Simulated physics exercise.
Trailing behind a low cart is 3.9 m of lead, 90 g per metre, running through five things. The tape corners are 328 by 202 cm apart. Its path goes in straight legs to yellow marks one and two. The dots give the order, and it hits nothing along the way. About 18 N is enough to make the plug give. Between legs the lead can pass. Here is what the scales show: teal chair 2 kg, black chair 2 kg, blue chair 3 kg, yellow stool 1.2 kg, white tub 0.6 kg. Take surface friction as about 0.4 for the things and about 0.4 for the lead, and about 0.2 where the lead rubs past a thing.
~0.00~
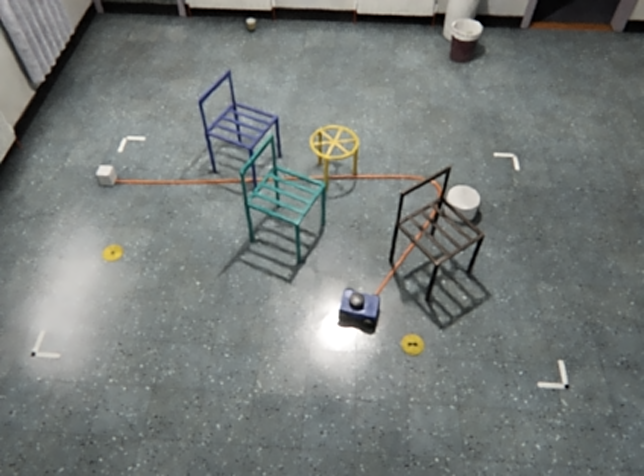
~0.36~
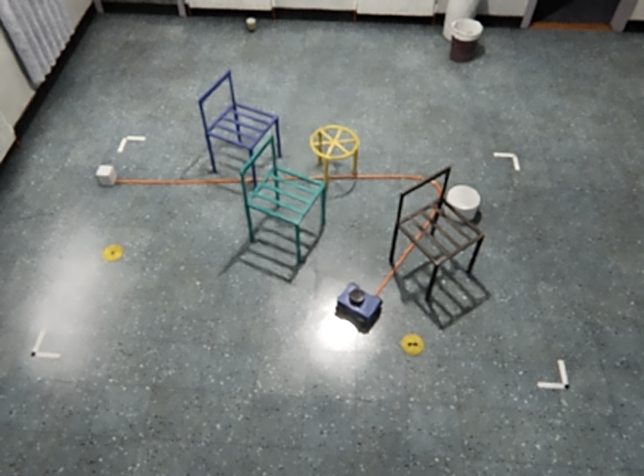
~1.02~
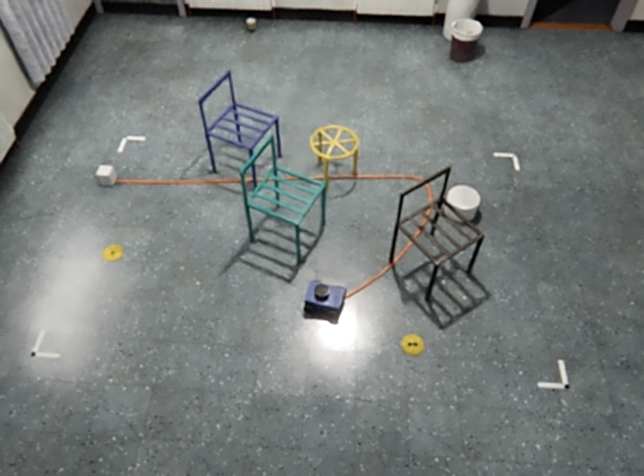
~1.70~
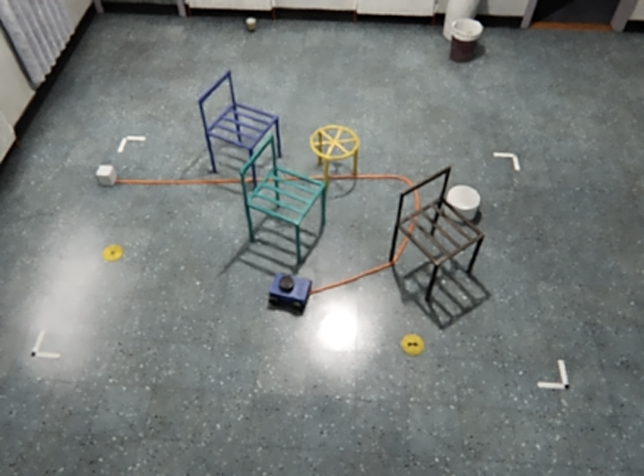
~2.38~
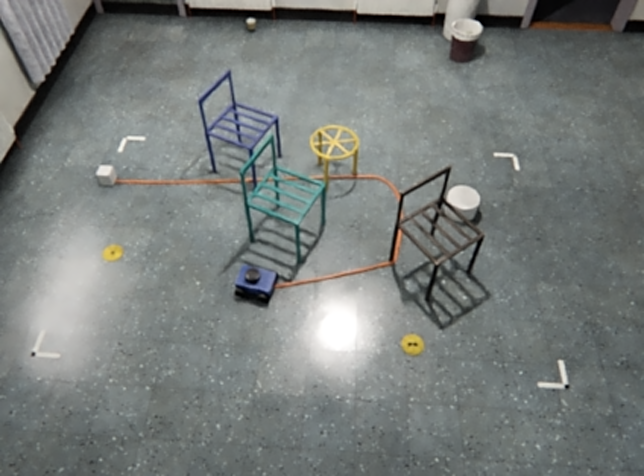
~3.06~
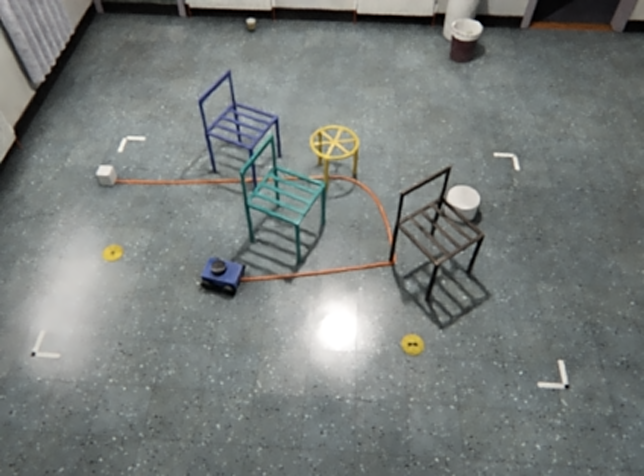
A small blue cart moves left across the floor, pulling an orange cord around chair legs.
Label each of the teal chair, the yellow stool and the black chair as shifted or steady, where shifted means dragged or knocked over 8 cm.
Labels: Teal chair steady, yellow stool steady, black chair shifted.
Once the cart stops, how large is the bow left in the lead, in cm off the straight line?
Roughly 80 centimetres.
After 5.3 s, cart at (129, 255), 4 N at the fixed end; black chair 28 cm off its start.
After 7.5 s, cart at (199, 278), lead slack at the fixed end; black chair 36 cm off its start, yellow stool 2 cm off its start.
After 9.8 s, cart at (308, 312), lead slack at the fixed end; black chair 36 cm off its start at (385, 214), yellow stool 2 cm off its start at (333, 143).
After 12.0 s, cart at (412, 343), lead slack at the fixed end; black chair 36 cm off its start, yellow stool 2 cm off its start.
After 12.4 s, cart at (412, 343), lead slack at the fixed end; black chair 36 cm off its start at (385, 214), yellow stool 2 cm off its start at (333, 143), teal chair 0 cm off its start at (285, 193).
